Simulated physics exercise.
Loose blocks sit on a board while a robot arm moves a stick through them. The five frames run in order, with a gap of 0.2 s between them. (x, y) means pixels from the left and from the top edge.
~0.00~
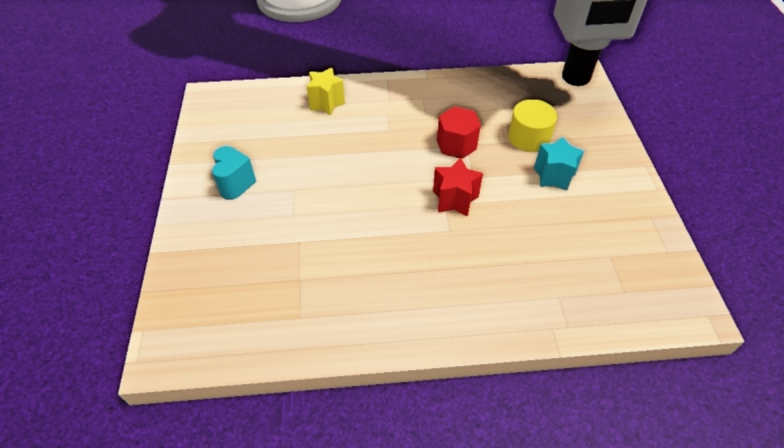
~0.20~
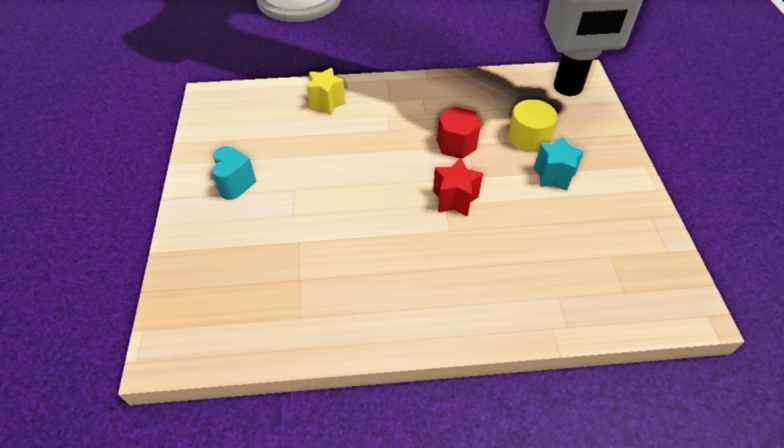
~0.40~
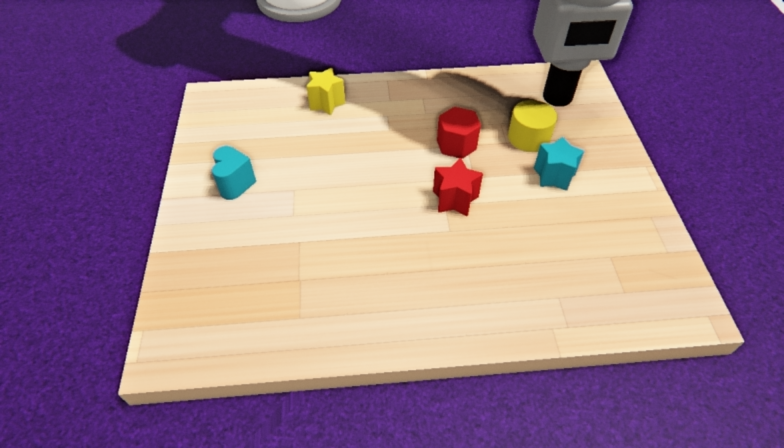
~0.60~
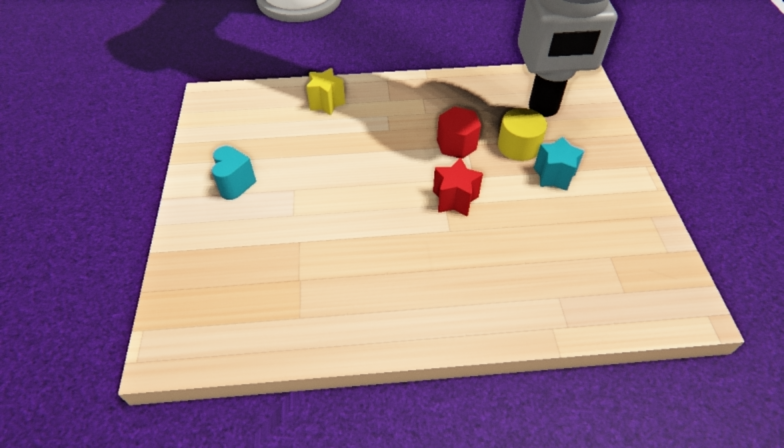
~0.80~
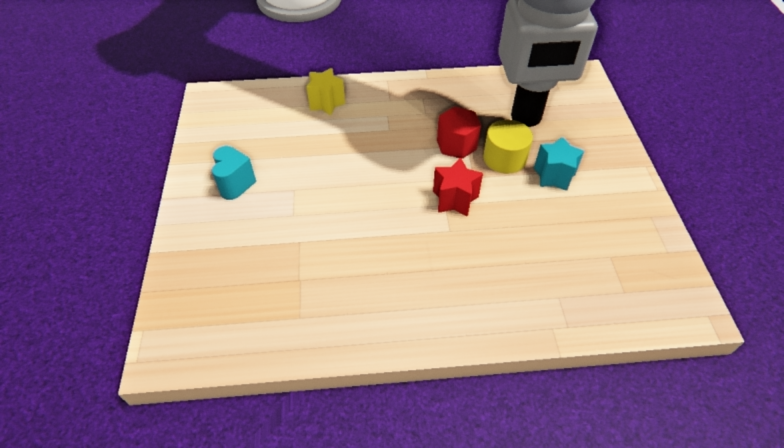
A robot arm's black stick nudges the yellow round block slightly toward the red star.
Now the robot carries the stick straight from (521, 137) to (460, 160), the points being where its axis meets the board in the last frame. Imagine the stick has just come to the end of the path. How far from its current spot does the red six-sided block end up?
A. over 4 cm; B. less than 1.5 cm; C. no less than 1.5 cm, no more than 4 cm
My pick is C.
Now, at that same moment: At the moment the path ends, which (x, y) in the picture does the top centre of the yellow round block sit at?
Its top middle is near (484, 161).
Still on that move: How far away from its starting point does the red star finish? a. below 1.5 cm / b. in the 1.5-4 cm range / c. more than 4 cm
I'll go with a - below 1.5 cm.
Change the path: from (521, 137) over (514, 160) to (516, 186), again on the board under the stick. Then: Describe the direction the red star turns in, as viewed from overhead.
Looking from above, the answer is clockwise.
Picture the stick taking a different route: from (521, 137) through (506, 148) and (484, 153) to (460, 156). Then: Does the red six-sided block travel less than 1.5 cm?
In short: No.
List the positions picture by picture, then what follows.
In the first frame, tip of the stick (576, 79), middles of tops, red star (458, 175), red six-sided block (460, 120), yellow round block (535, 113), turquoise star (563, 151).
In the second frame, stick (568, 88), nothing pushed.
In the third frame, stick (557, 98), nothing pushed.
In the fourth frame, stick (543, 108), yellow round block (525, 122).
In the fifth frame, stick (526, 118), red star (458, 175), red six-sided block (460, 120), yellow round block (510, 134), turquoise star (563, 151).
What follows on the original path. Halfway along, stick (494, 129); yellow round block (492, 150).
At the end, stick (463, 142); red star (455, 180); red six-sided block (433, 121), turned 55° clockwise; yellow round block (484, 161); turquoise star unmoved.
